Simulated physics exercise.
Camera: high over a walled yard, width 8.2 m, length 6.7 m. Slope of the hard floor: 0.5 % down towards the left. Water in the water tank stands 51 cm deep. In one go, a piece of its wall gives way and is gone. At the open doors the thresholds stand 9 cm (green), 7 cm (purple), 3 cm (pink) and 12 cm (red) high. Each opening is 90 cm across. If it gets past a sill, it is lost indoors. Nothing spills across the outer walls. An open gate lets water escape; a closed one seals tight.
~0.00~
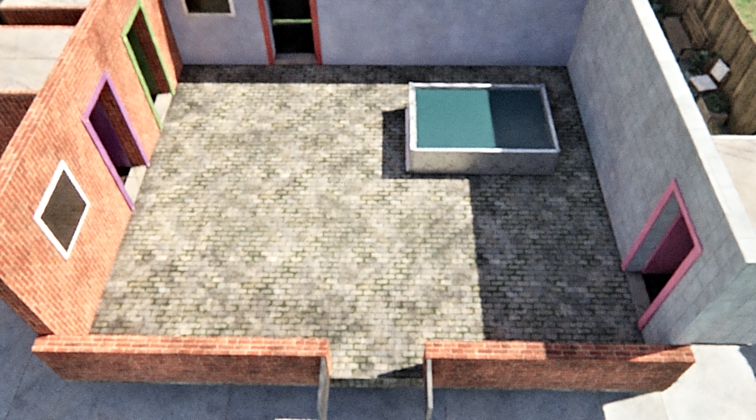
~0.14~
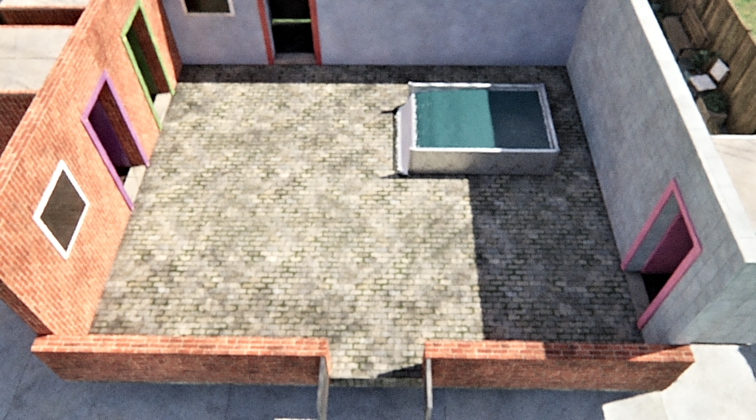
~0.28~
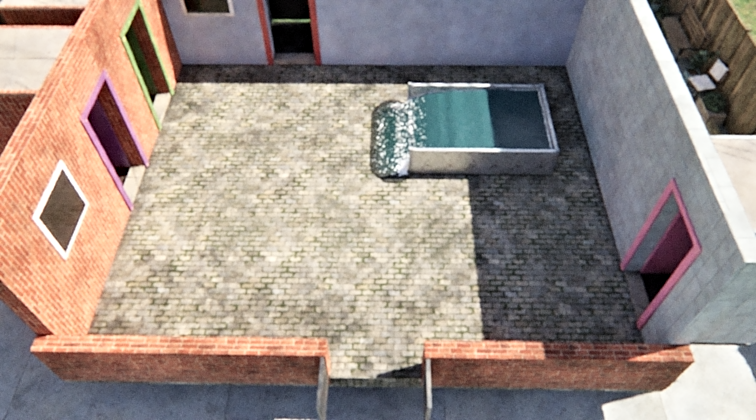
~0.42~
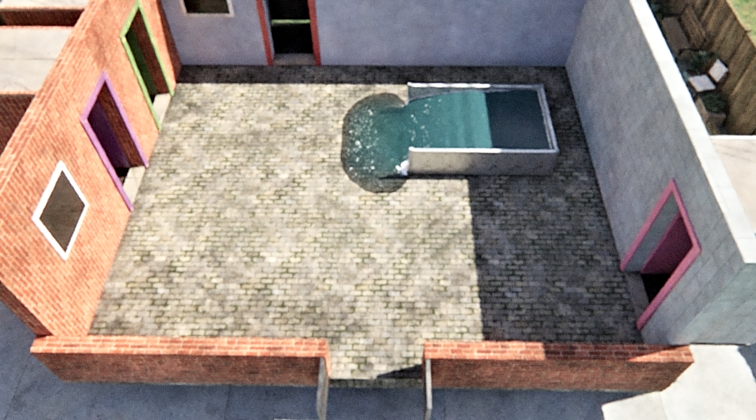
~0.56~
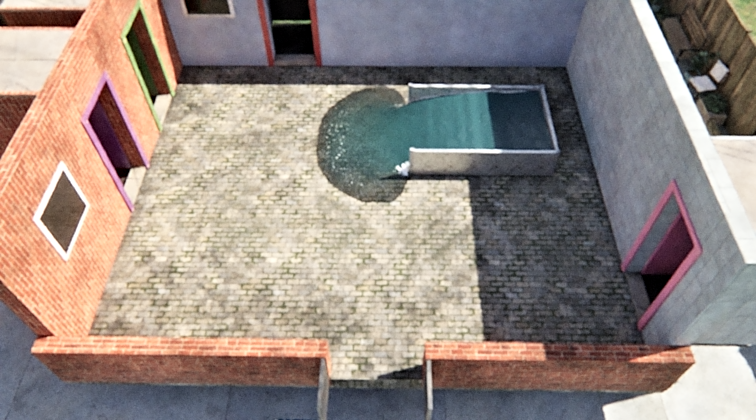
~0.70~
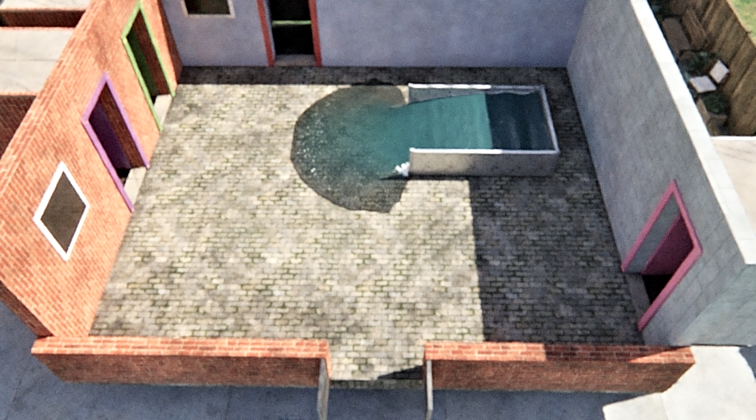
Water pouring from the open left end of a raised rectangular tank, spreading leftward in a widening rounded sheet across yard paving.
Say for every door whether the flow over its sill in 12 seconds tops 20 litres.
As I see it, the green door overruns the limit, the purple door overruns the limit, the pink door stops short of the limit, the red door stops short of the limit.
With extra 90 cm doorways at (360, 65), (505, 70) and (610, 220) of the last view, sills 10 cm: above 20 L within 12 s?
In that order: Below, below, below.
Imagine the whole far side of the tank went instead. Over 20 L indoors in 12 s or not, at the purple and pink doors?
Purple stays inside, pink stays inside, judged against that limit.
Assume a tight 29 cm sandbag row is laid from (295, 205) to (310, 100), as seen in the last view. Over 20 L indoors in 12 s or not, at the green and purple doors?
Against the limit, the green door stays within it and the purple door stays within it.
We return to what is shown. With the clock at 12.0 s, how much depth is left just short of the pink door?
It comes to near 2.0 cm.
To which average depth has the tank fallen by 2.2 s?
Roughly 22 centimetres.
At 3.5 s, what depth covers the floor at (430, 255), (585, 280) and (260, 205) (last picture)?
Depths: About 0, 0 and 3 centimetres.
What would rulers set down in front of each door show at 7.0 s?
You'd see green at 9 cm, purple at 8 cm, pink at 0 cm and red at 7 cm.
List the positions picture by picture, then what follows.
The first picture shows still water, 51 cm deep, in the water tank at (480, 119).
In the second picture, the front is at (402, 173), 0.9 m from the gap at (412, 131); 0.3 m2 of floor is under water; 51 cm left at the back of the water tank.
In the third picture, the front is at (389, 178), 1.1 m from the gap at (411, 133); 1.1 m2 of floor is under water; 51 cm left at the back of the water tank.
In the fourth picture, the front is at (368, 186), 1.4 m from the gap at (411, 134); 2.4 m2 of floor is under water; 51 cm left at the back of the water tank.
In the fifth picture, the front is at (324, 166), 1.8 m from the gap at (412, 135); 3.6 m2 of floor is under water; 51 cm left at the back of the water tank.
In the sixth picture, the front is at (296, 157), 2.2 m from the gap at (412, 135); 5.1 m2 of floor is under water; 50 cm left at the back of the water tank.
After 1.4 s water covers 25 % of the floor and is deepest (22 cm) near (402, 153); green door not reached, purple door not reached, pink door not reached, red door not reached.
After 2.2 s water covers 40 % of the floor and is deepest (20 cm) near (402, 153); green door 17 cm at the sill, 2 L in, purple door 11 cm at the sill, 0 L in, pink door not reached, red door 11 cm at the sill, 0 L in.
After 3.5 s water covers 50 % of the floor and is deepest (28 cm) near (205, 77); green door 20 cm at the sill, 47 L in, purple door 17 cm at the sill, 46 L in, pink door not reached, red door 10 cm at the sill, 0 L in.
After 7.0 s water covers 55 % of the floor and is deepest (12 cm) near (107, 284); green door 9 cm at the sill, 120 L in, purple door 8 cm at the sill, 104 L in, pink door not reached, red door 7 cm at the sill, 0 L in.
After 12.0 s water covers 90 % of the floor and is deepest (8 cm) near (120, 246); green door 5 cm at the sill, 121 L in, purple door 6 cm at the sill, 105 L in, pink door 2 cm at the sill, 0 L in, red door 4 cm at the sill, 0 L in.
